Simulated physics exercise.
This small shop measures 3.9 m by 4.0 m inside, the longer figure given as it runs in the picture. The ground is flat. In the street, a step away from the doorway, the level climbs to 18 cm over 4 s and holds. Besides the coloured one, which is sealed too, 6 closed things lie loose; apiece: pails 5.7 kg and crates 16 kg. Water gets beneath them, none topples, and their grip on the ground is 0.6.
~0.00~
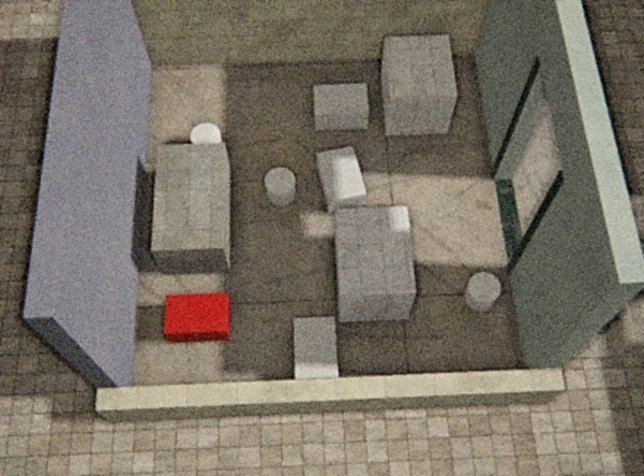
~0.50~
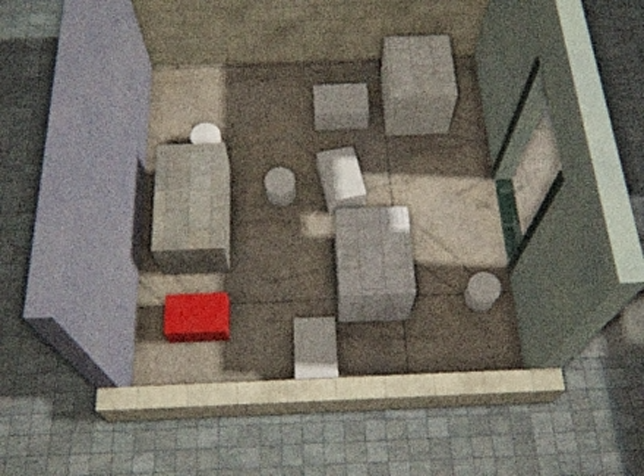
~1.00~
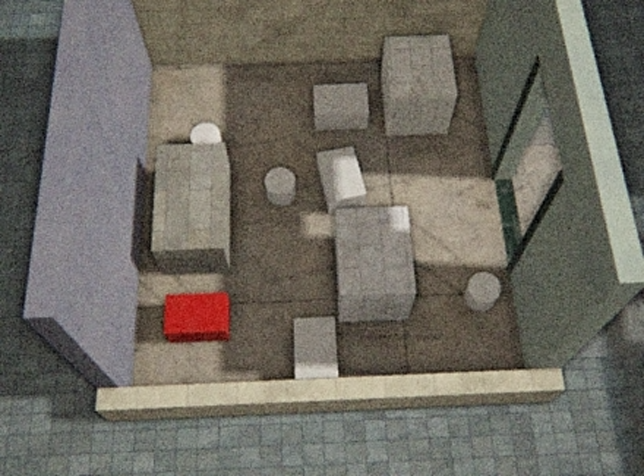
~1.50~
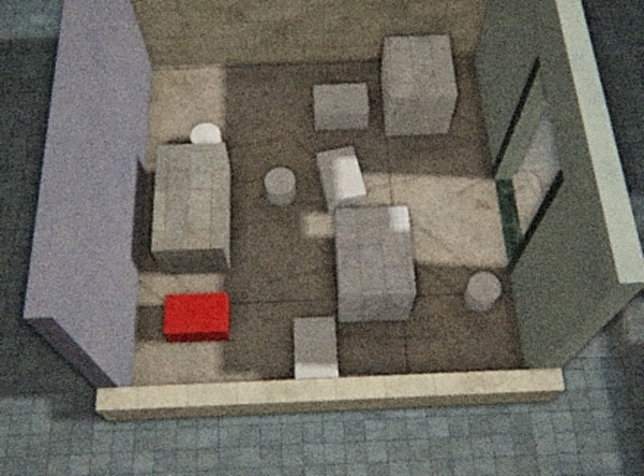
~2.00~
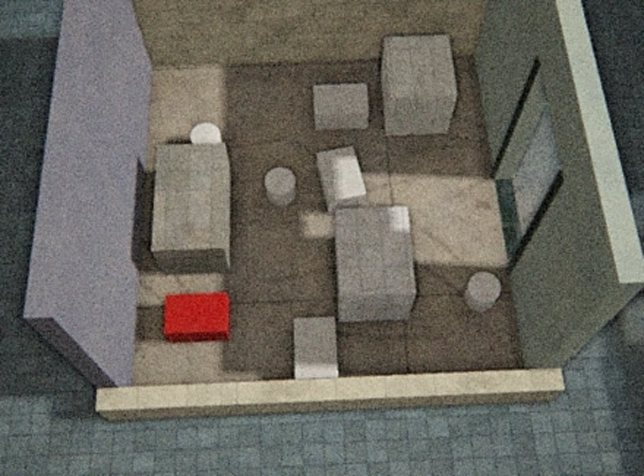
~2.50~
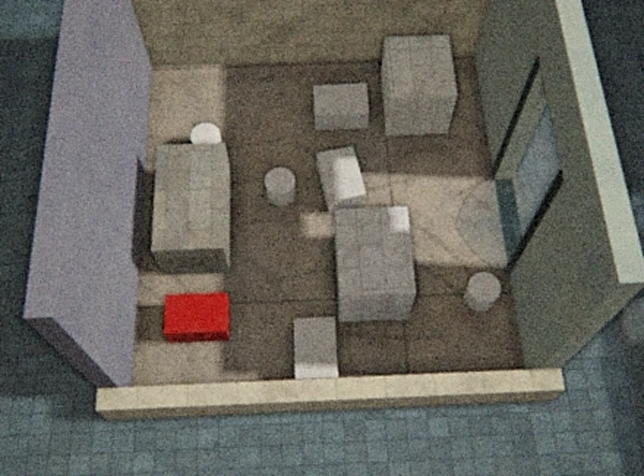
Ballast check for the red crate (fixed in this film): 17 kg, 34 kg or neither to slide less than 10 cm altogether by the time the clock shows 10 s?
For it, the lower weight is enough.
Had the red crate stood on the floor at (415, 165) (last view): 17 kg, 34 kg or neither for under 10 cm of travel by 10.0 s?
It takes the larger.
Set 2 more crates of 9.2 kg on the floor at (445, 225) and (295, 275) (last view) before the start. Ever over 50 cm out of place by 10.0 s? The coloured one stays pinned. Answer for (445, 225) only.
Answer: More.
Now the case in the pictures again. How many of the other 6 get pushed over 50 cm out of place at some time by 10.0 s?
1 of them.
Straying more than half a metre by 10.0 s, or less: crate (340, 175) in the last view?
Answer: Past it.
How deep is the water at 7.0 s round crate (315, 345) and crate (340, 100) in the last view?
About 3 and 4 cm.
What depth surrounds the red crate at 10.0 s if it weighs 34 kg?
Roughly 5 cm.
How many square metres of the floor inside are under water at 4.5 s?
About 4.0 m2.
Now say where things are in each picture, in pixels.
The red crate at (196, 313), on the bottom; water covers 0.0 m2; 0 of 7 have shifted, in the first frame.
The red crate at (196, 313) rests on the ground; 0.0 m2 under water; 0 of 7 have shifted, in the second frame.
The red crate at (196, 313), on the bottom; water covers 0.0 m2; 0 of 7 have shifted, in the third frame.
The red crate at (196, 313) rests on the ground; water covers 0.0 m2; 0 of 7 have shifted, in the fourth frame.
The red crate at (196, 313) rests on the ground; 0.0 m2 under water; 0 of 7 have shifted, in the fifth frame.
The red crate at (196, 313) rests on the ground; 0.3 m2 under water; 0 of 7 have shifted, in the sixth frame.
After 3.5 s the red crate would be 0 cm from its start with 17 kg and 0 cm from its start with 34 kg; 0 cm of water round it then.
After 4.5 s the red crate would be 0 cm from its start with 17 kg and 0 cm from its start with 34 kg; 0 cm of water round it then.
After 7.0 s the red crate would be 0 cm from its start with 17 kg and 0 cm from its start with 34 kg; 2 cm of water round it then.
After 10.0 s the red crate would be 0 cm from its start with 17 kg and 0 cm from its start with 34 kg; 5 cm of water round it then.
